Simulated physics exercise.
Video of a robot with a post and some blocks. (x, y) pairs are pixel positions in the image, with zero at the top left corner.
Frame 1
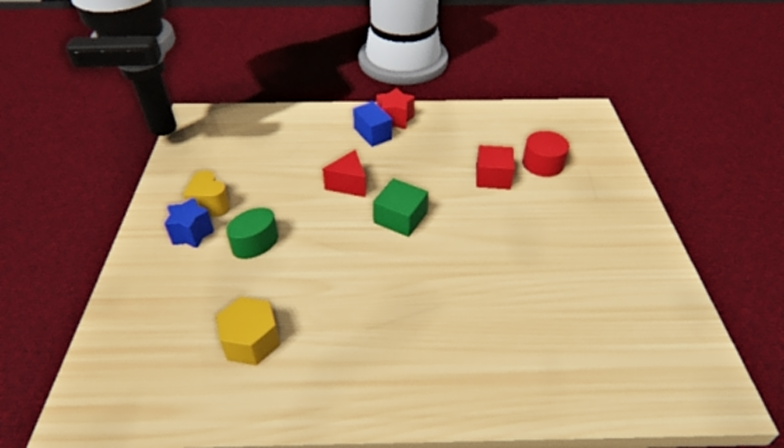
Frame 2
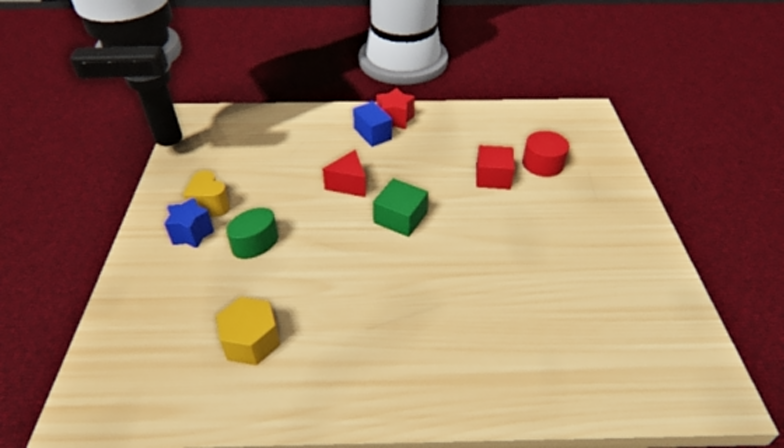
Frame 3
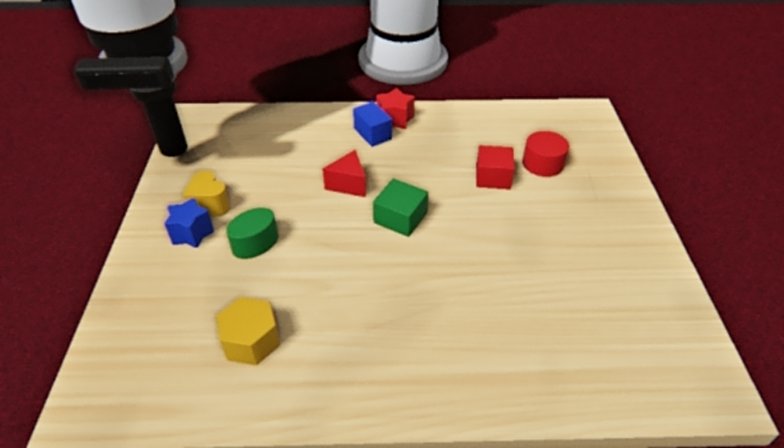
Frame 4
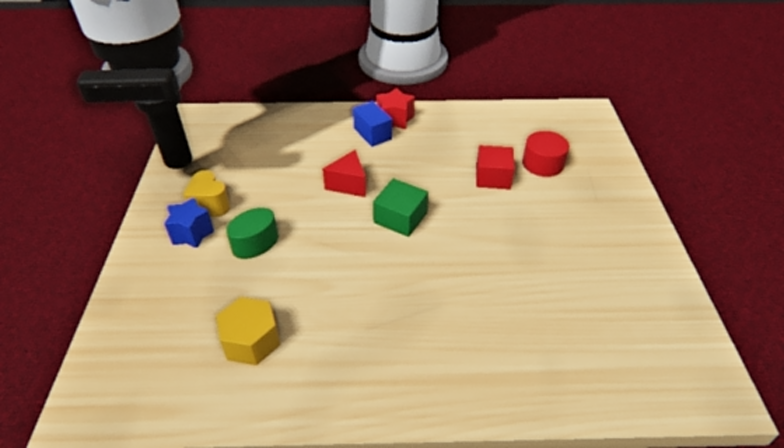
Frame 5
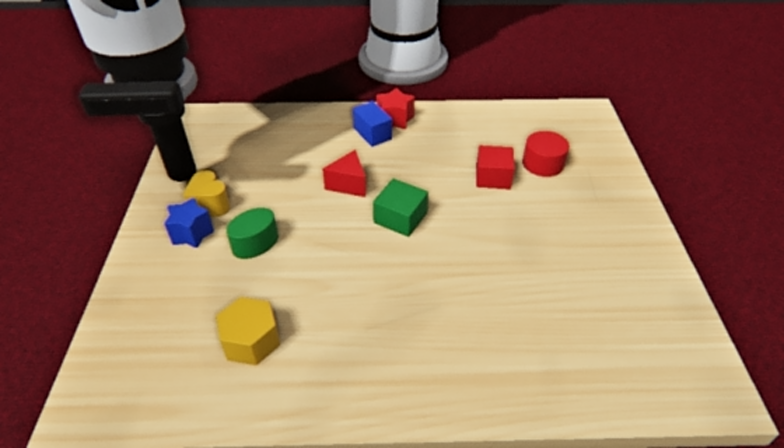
A pale wooden board on a dark red surface is seen from above at an angle by a still camera. Red, blue, green and yellow blocks lie scattered across it, with a yellow heart, blue star and green oval grouped at left and a yellow hexagon below them. A robot arm's black post moves slowly down and slightly right from the upper left corner toward the heart, while the blocks stay still.
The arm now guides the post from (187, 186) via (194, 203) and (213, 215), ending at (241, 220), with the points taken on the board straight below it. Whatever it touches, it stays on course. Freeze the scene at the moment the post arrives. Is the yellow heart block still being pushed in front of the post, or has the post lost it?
Most likely the yellow heart block stays ahead.
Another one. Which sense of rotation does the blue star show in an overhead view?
The blue star rotates clockwise.
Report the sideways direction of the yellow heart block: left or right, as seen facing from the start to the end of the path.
It's pushed left.
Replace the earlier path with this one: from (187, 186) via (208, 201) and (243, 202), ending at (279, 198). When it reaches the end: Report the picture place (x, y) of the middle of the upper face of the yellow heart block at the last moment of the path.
It comes to (238, 202).
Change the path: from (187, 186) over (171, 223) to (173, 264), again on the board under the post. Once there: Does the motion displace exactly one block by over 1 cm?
I expect so.
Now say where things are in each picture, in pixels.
The first frame shows post's lower end at (164, 130); blue star at (184, 212); yellow heart block at (204, 184); green oval at (250, 222).
The second frame shows post at (169, 140); blocks still.
The third frame shows post at (174, 150); blocks still.
The fourth frame shows post at (179, 162); blocks still.
The fifth frame shows post at (183, 174); blue star at (184, 212); yellow heart block at (204, 184); green oval at (250, 222).
On the path given first. Halfway along, post at (199, 198); yellow heart block at (225, 193).
At the end, post at (238, 208); blue star at (188, 217), turned 35° clockwise; yellow heart block at (268, 196); green oval still.
